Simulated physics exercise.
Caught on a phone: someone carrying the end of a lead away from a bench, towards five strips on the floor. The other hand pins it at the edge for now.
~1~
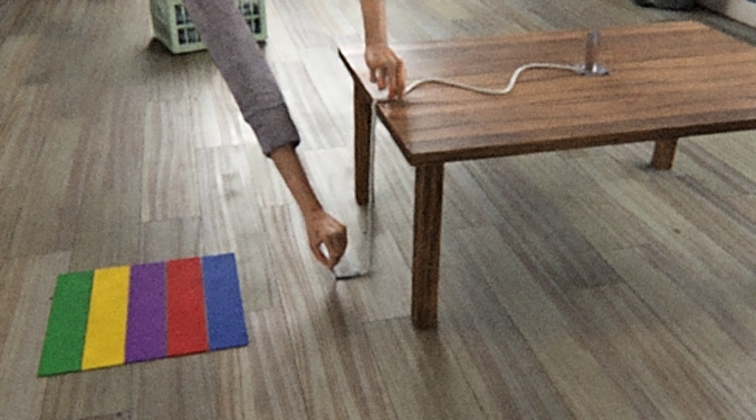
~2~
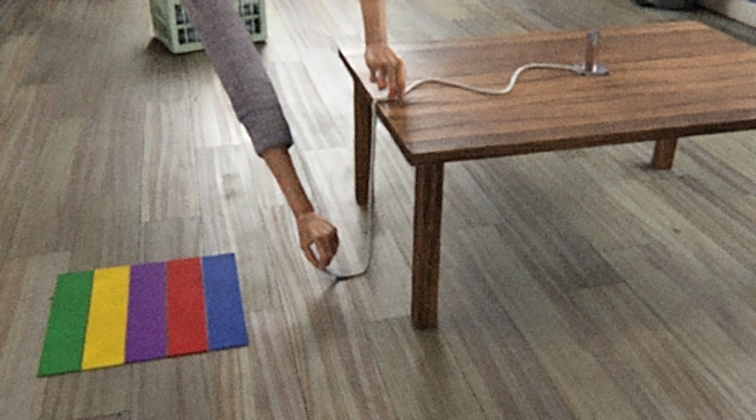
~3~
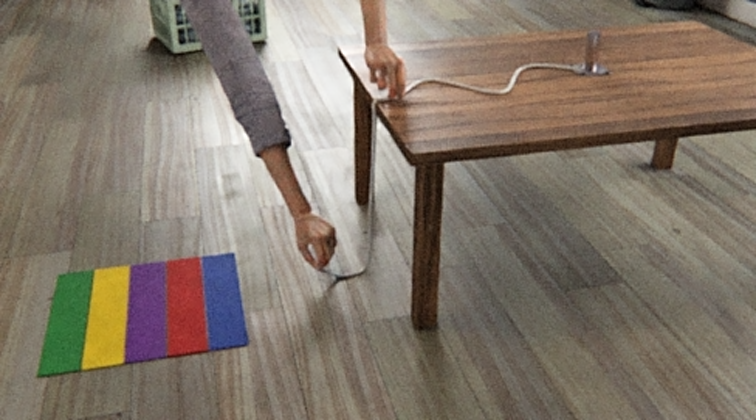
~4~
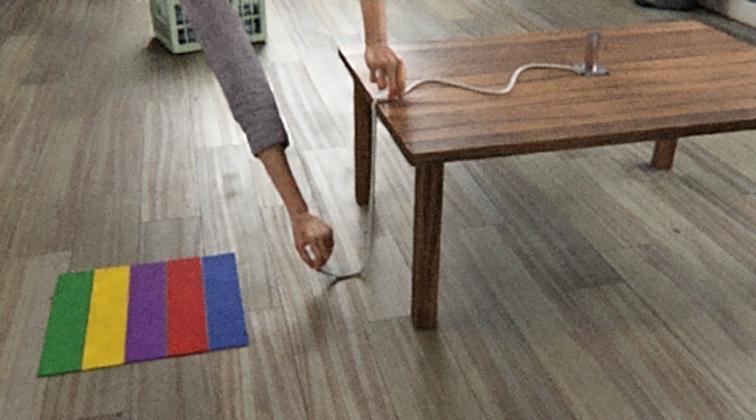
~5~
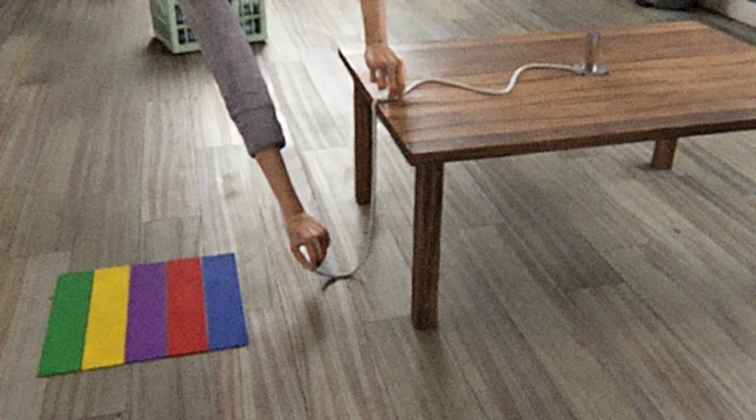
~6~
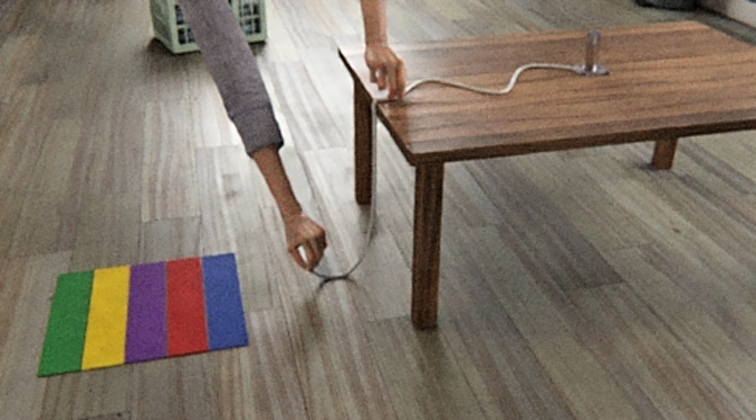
A room with a grey-brown wood-plank floor is seen from a raised angle, looking down at a low brown table on the right. A pale cord runs from a small clear object across the tabletop, pinned by one hand at the left edge, while strips of green, yellow, purple, red and blue lie side by side at lower left. The other hand, below a grey sleeve, draws the hanging cord's end slightly left just above the floor, while the camera stays still.
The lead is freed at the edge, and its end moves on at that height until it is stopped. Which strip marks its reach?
It halts on the yellow strip.
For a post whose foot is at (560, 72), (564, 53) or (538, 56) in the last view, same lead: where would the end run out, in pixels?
Near (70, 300), (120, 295) and (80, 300).
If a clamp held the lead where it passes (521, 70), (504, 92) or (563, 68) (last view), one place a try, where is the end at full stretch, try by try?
About (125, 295), (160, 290) and (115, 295).
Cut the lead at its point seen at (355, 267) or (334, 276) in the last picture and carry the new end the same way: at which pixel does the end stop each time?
The places are (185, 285) and (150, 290).
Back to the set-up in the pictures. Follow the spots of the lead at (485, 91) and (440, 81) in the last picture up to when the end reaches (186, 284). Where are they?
About (439, 88), and the other about (390, 94).
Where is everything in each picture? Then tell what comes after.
In the first frame, end (329, 265); blue (227, 328); red (187, 334); purple (146, 340); yellow (105, 346); green (61, 352).
In the second frame, end (320, 266); lead through (542, 66) (510, 87) (440, 81) (384, 100) (372, 174) (370, 248).
In the third frame, end (318, 267).
In the fourth frame, end (315, 267); lead through (542, 66) (510, 87) (440, 81) (384, 100) (374, 174) (370, 248).
In the fifth frame, end (311, 268).
In the sixth frame, end (308, 268); lead through (542, 66) (510, 87) (440, 81) (384, 100) (374, 173) (366, 248).
A little later, end near (186, 284); over red.
Next, end near (138, 291); over purple.
When it is tight, end near (109, 294); over yellow. Over yellow.
